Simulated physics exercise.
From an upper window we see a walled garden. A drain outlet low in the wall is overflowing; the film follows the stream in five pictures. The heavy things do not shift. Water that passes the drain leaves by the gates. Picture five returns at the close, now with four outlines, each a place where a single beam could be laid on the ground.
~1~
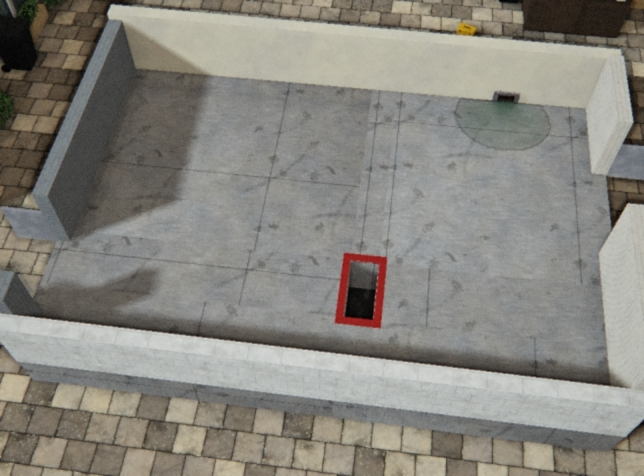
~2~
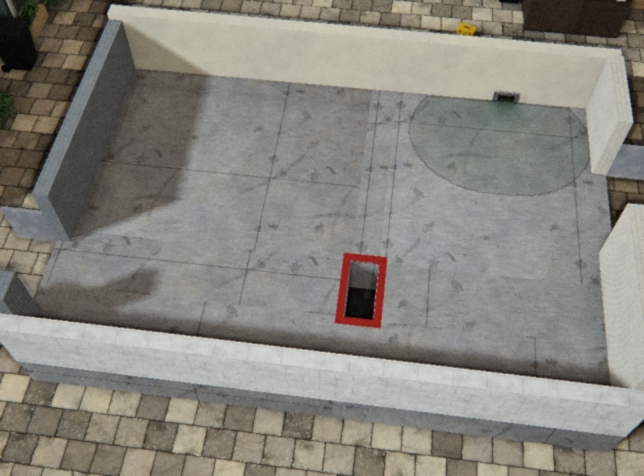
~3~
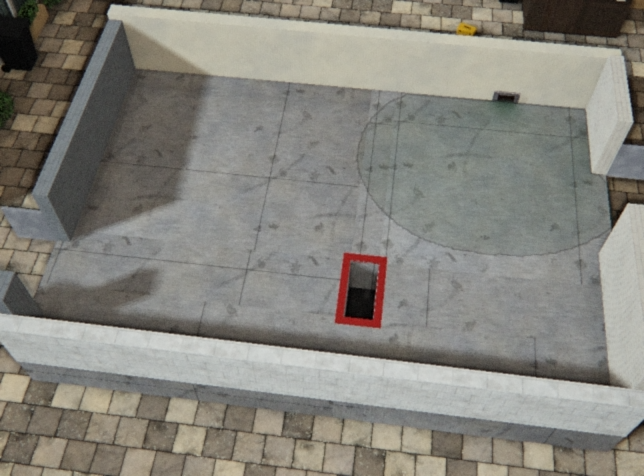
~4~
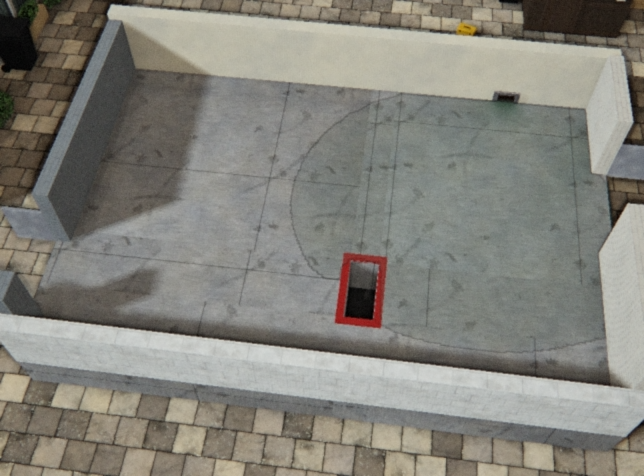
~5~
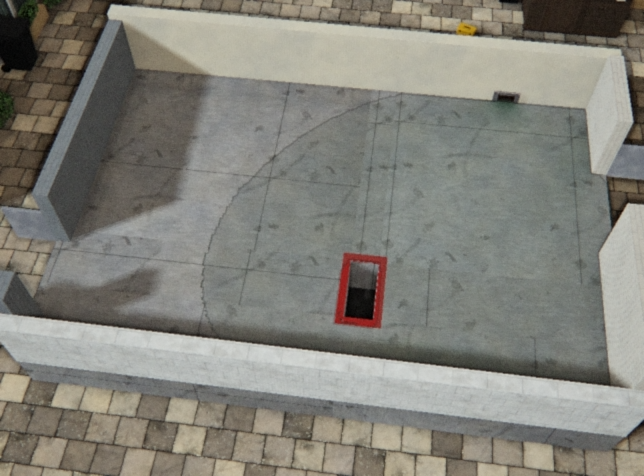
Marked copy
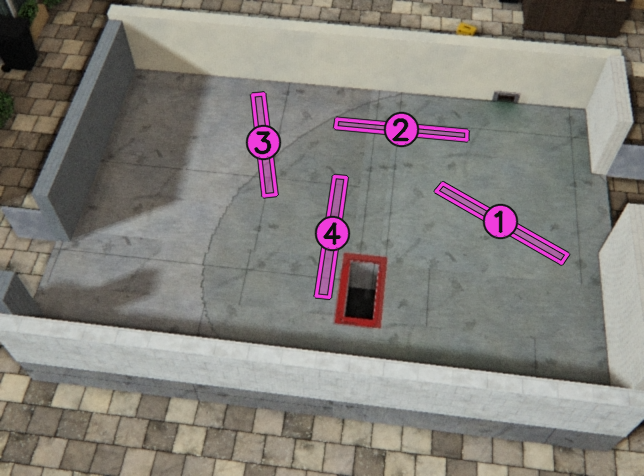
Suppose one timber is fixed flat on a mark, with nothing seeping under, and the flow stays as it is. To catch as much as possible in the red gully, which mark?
Best: 4.
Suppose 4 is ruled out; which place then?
That is place 3.
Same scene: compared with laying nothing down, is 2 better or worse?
It is worse.
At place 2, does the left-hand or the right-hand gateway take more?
The left one.
In magenta, 1 from (439, 187) to (564, 258); 2 from (336, 123) to (466, 135); 3 from (258, 94) to (270, 195); 4 from (322, 296) to (340, 177).
For place 1, about 18 % of the stream goes into the red gully, about 80 % out by the gates.
For place 2, about 22 % of the stream goes into the red gully, about 75 % out by the gates.
For place 3, about 28 % of the stream goes into the red gully, about 69 % out by the gates.
For place 4, about 38 % of the stream goes into the red gully, about 59 % out by the gates.
